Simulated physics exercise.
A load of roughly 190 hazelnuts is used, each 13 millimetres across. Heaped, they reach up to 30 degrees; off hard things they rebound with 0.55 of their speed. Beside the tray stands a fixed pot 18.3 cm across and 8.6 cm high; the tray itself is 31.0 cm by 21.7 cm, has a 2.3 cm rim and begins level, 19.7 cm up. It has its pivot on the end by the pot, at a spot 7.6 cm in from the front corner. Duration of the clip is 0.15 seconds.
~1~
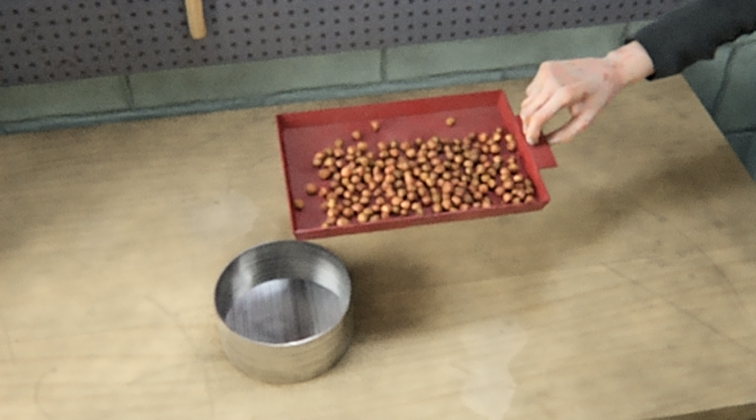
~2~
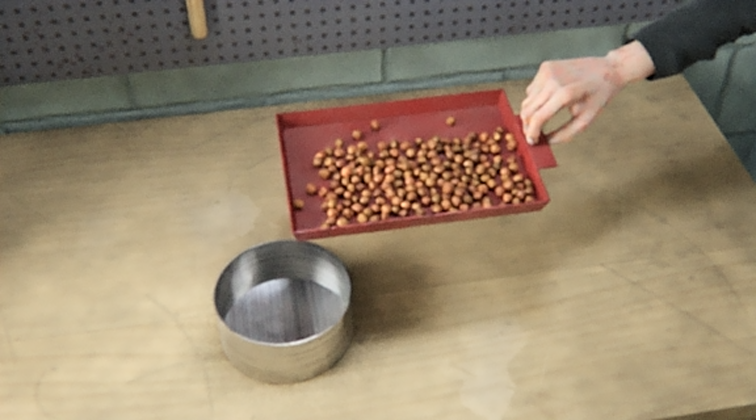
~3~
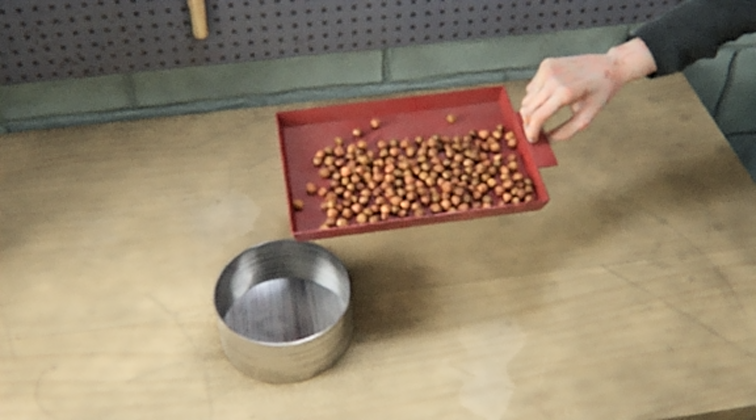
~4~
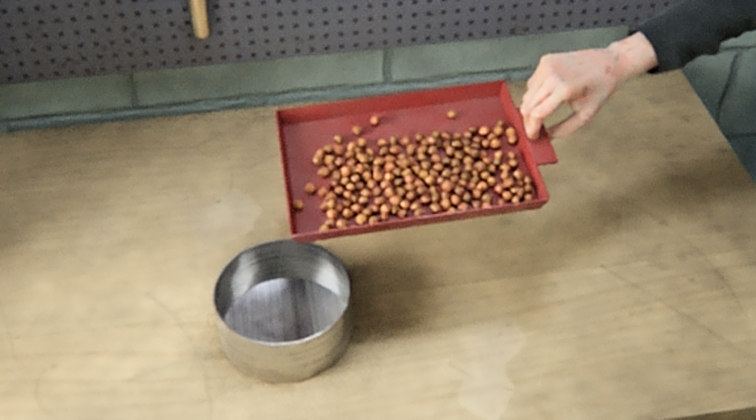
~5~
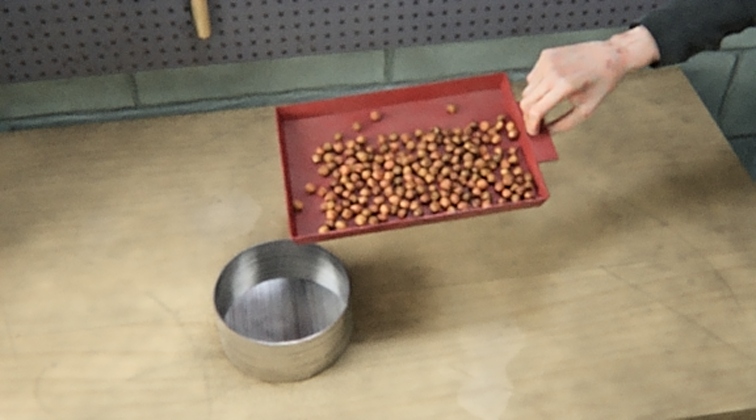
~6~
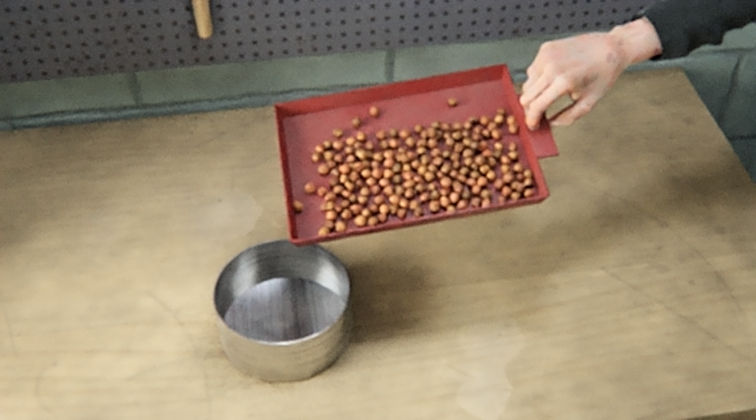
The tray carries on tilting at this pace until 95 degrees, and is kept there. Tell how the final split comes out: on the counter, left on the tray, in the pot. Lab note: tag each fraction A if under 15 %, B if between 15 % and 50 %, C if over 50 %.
Counter = B, left on the tray = A, pot = C.
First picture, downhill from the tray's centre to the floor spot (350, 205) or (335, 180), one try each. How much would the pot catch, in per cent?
Around 95 % for the first direction, around 50 % for the second.
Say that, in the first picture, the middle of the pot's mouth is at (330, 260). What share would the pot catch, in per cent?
I'd put it at around 60 per cent.
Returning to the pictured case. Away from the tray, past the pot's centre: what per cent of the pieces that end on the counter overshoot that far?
Roughly 20 percent of the spill.
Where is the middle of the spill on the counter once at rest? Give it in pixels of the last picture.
At rest, its centre lies at about (351, 411).
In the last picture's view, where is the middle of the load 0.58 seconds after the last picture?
I reckon close to (342, 235).
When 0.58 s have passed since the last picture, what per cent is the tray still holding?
It works out to near 80 per cent of the load.
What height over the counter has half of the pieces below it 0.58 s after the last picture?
Roughly 20 centimetres, more or less.
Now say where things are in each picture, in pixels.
Tray tilt 0 degrees, front corners at (298, 228) and (544, 197); middle of the pieces at (424, 178); pot at (283, 289), in the first picture.
Tray tilt 0 degrees, front corners at (298, 228) and (543, 197); middle of the pieces at (424, 178), in the second picture.
Tray tilt 2 degrees, front corners at (297, 229) and (543, 197); middle of the pieces at (424, 177), in the third picture.
Tray tilt 4 degrees, front corners at (296, 231) and (543, 196), lowest corner left front; middle of the pieces at (424, 175), in the fourth picture.
Tray tilt 7 degrees, front corners at (296, 233) and (542, 194), lowest corner left front; middle of the pieces at (423, 173), in the fifth picture.
Tray tilt 11 degrees, front corners at (296, 236) and (542, 192), lowest corner left front; middle of the pieces at (423, 171); pot at (282, 288), in the sixth picture.
Then, 0.35 s after the last picture, tilt 52 degrees; the tray holds 100 %, the pot 0 %.
Then, 0.58 s after the last picture, tilt 80 degrees; the tray holds 80 %, the pot 5 %.
Then, 0.92 s after the last picture, tilt 95 degrees; the tray holds 0 %, the pot 75 %.
In the end, counter 20 %, tray 0 %, pot 75 %.
